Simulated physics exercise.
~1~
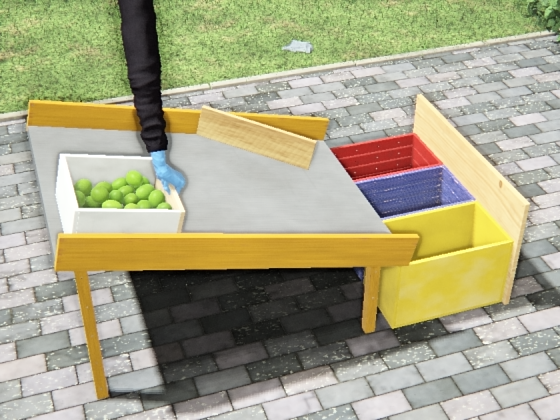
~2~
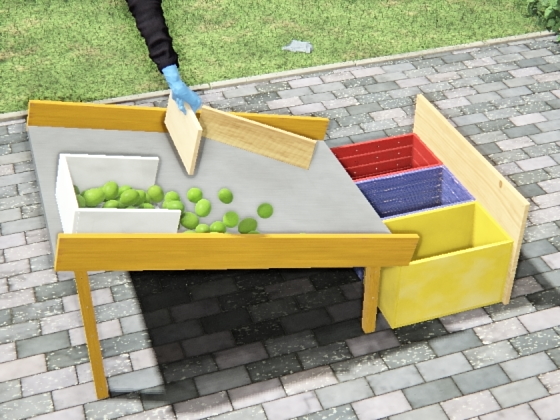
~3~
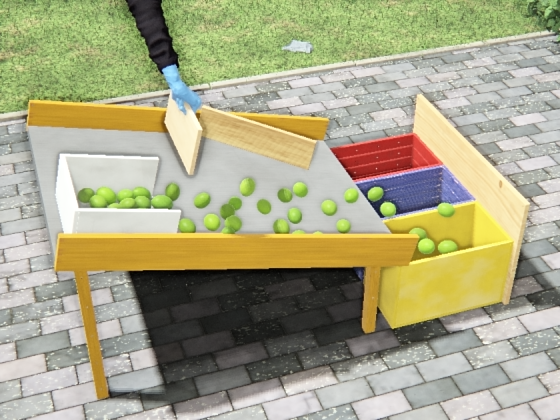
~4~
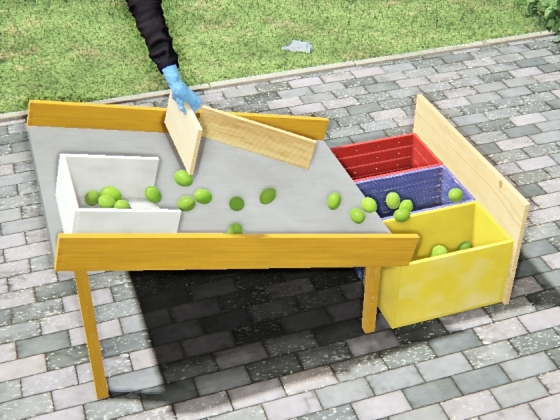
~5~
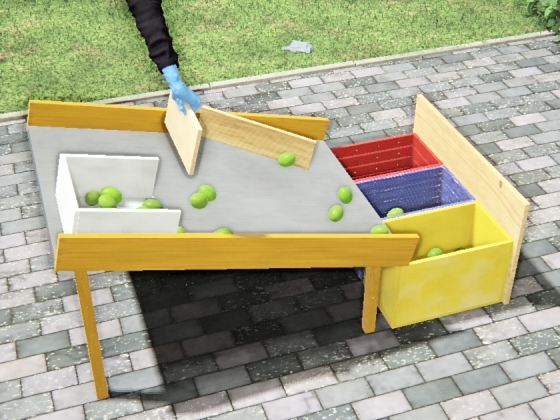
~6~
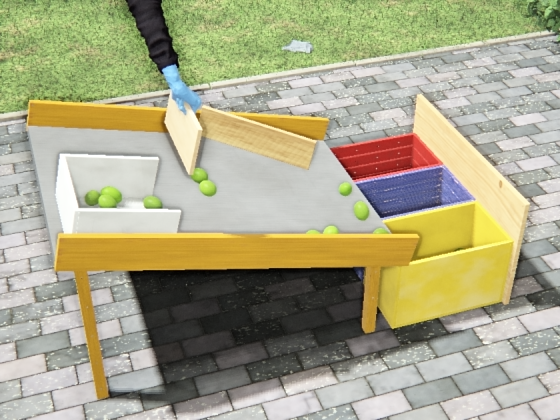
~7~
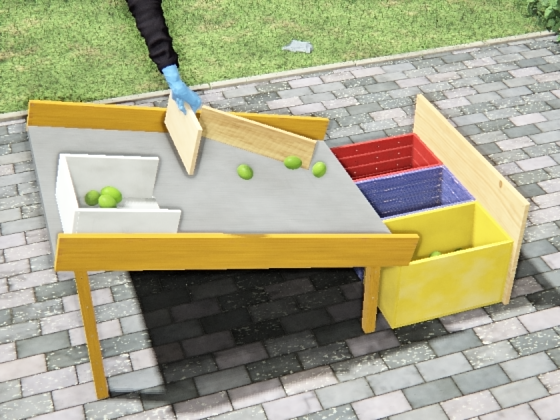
Limes roll out of the opened white pen, down the table toward the tubs, leaving a few behind.
